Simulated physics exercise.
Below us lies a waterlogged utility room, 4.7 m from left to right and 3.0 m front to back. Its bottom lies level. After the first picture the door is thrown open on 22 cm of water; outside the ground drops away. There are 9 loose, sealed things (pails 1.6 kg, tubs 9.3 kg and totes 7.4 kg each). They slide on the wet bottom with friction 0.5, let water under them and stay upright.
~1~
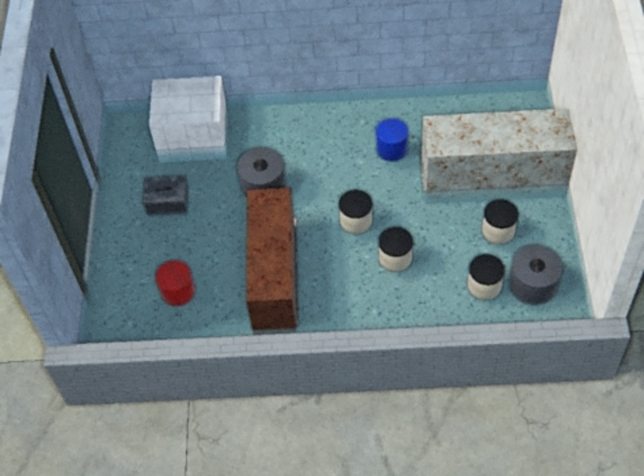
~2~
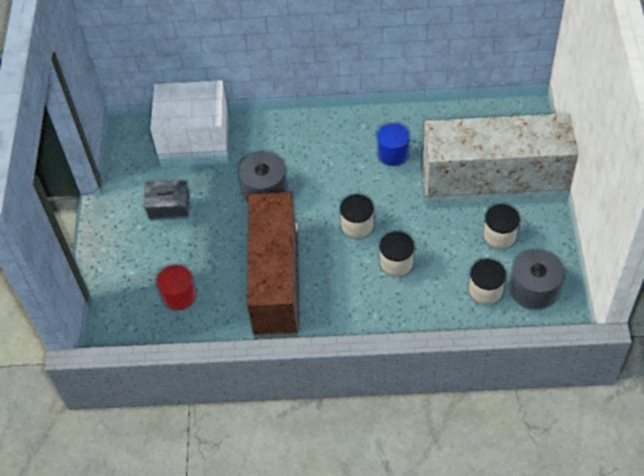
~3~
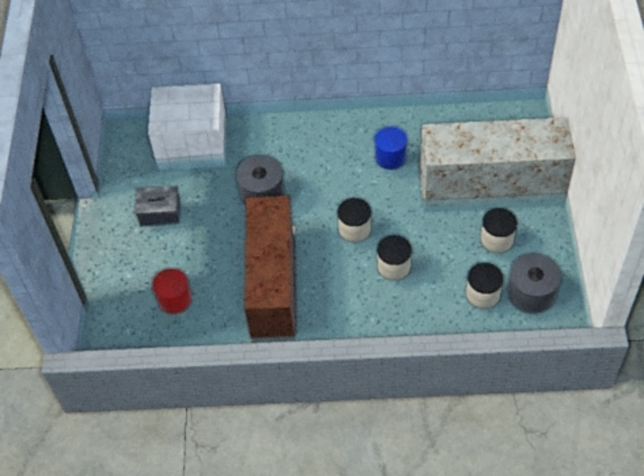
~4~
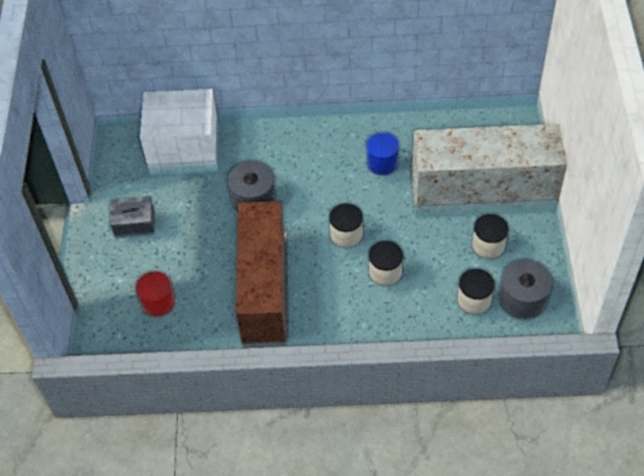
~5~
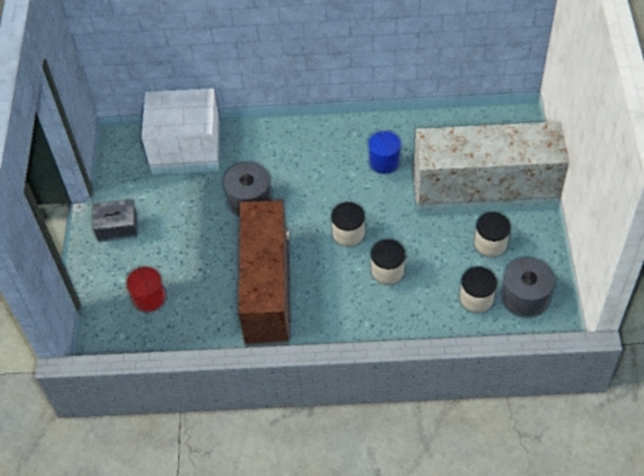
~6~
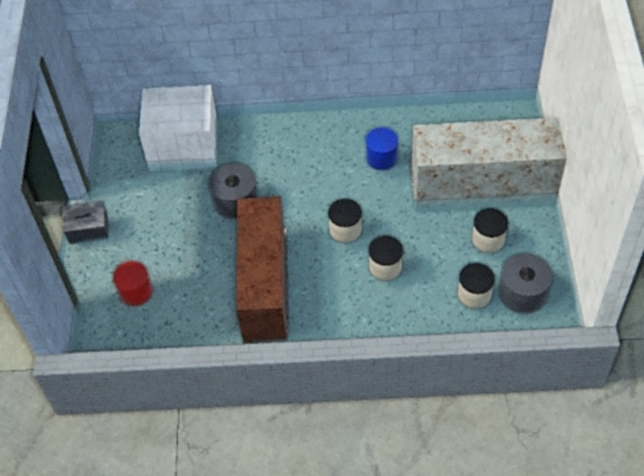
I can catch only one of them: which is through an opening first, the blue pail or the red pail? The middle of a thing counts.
The red one.
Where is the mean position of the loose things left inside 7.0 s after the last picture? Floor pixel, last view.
Near (373, 249).
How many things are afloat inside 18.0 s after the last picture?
At that moment 3.
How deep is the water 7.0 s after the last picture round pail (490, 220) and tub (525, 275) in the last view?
About 13 and 13 cm.
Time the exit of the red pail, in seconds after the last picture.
Near 1.5 s.
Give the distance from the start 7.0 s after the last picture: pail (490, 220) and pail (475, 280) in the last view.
In that order: 60 cm, 60 cm.
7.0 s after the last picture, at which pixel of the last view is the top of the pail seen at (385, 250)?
Around (299, 199).
Then, 2.0 s after the last picture the blue pail is near (354, 144), 0.3 m from its start, afloat; the red pail has gone out (1.7 s after the last picture); 2 of 9 are out; 7 afloat.
Then, 7.0 s after the last picture the blue pail is near (244, 154), 1.4 m from its start, afloat; the red pail has gone out (1.7 s after the last picture); 4 of 9 are out; 5 afloat.
Then, 14.0 s after the last picture the blue pail has gone out (10.4 s after the last picture); the red pail has gone out (1.7 s after the last picture); 6 of 9 are out; 3 afloat.
Then, 18.0 s after the last picture the blue pail has gone out (10.4 s after the last picture); the red pail has gone out (1.7 s after the last picture); 6 of 9 are out; 3 afloat.
